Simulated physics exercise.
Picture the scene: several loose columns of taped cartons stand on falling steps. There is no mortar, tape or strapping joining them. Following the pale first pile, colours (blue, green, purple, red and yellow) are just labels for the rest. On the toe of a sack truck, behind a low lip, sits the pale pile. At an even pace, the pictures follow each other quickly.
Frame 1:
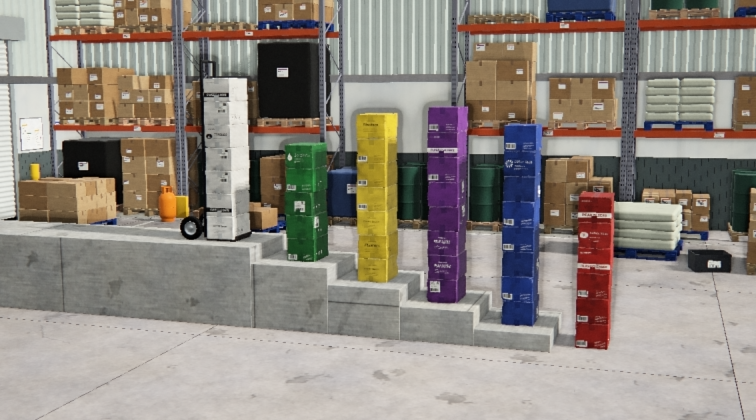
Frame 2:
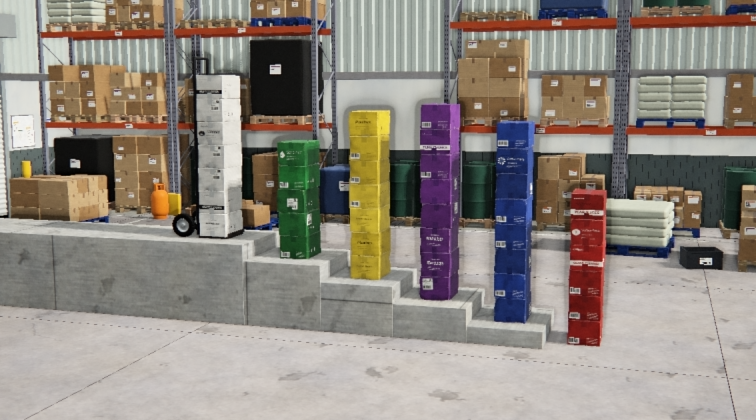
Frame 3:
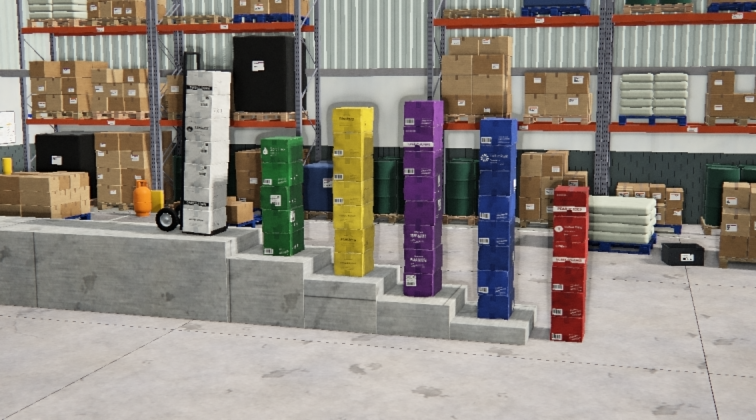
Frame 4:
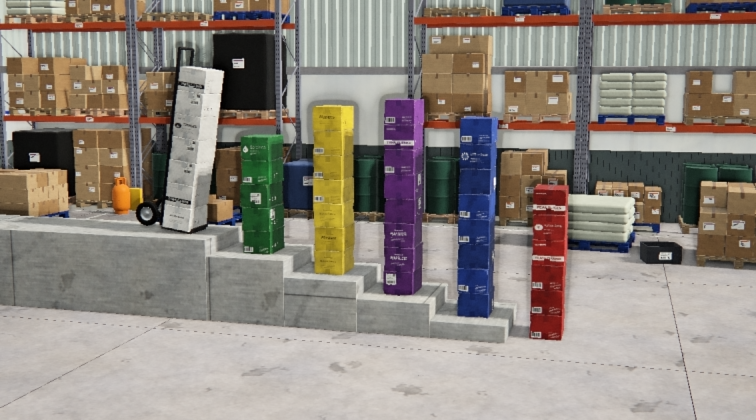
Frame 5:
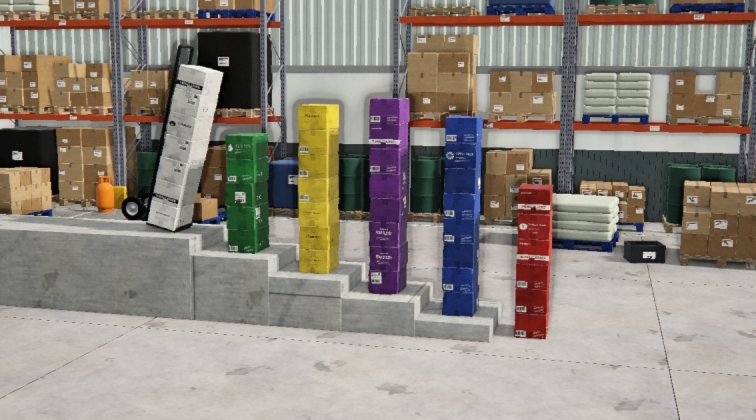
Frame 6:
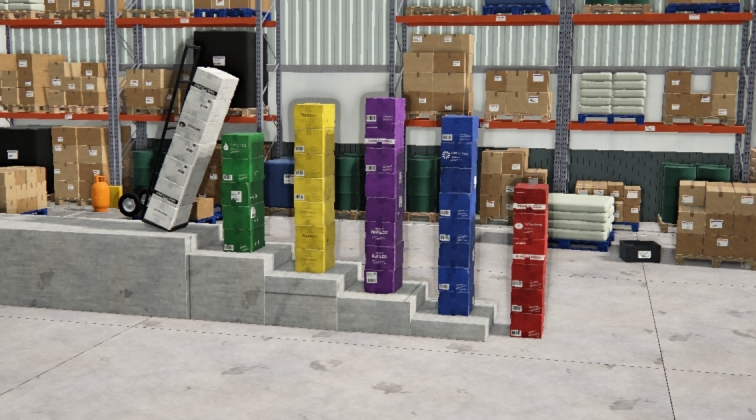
A white stack of boxes on a hand truck gradually leans right beside five still, colored stacks.
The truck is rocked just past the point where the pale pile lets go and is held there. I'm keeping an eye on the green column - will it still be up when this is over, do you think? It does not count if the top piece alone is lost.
No, it goes down.
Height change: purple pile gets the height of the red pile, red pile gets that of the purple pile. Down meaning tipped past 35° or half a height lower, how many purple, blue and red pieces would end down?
Purple 5, blue 8, red 7.
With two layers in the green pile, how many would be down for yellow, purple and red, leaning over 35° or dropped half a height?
The counts are yellow 7, purple 8, red 5.
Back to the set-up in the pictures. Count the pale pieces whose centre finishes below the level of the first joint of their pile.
Count: 5.
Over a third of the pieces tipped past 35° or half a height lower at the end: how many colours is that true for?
5.
Shortly afterwards, 7 of the pale pile down; none of the 5 green cartons down (0 of 34 in all colours); top green carton tilted clearly; top yellow carton tilted barely.
Next, 7 of the pale pile down; 5 of the 5 green cartons down (12 of 34 in all colours); top green carton tilted steeply, some two heights lower; top yellow carton tilted clearly, half its height lower.
Some moments later, 7 of the pale pile down; 3 of the 5 green cartons down (21 of 34 in all colours); top green carton tilted steeply, some three heights lower; top yellow carton tilted well over, some three heights lower.
Afterwards, 7 of the pale pile down; 3 of the 5 green cartons down (31 of 34 in all colours); top green carton tilted steeply, some three heights lower; top red carton on its side.
In the end, 7 of the pale pile down; 3 of the 5 green cartons down (31 of 34 in all colours); top green carton tilted steeply, some three heights lower; top blue carton upside down. From the last view, middles, top green carton near (366, 222).
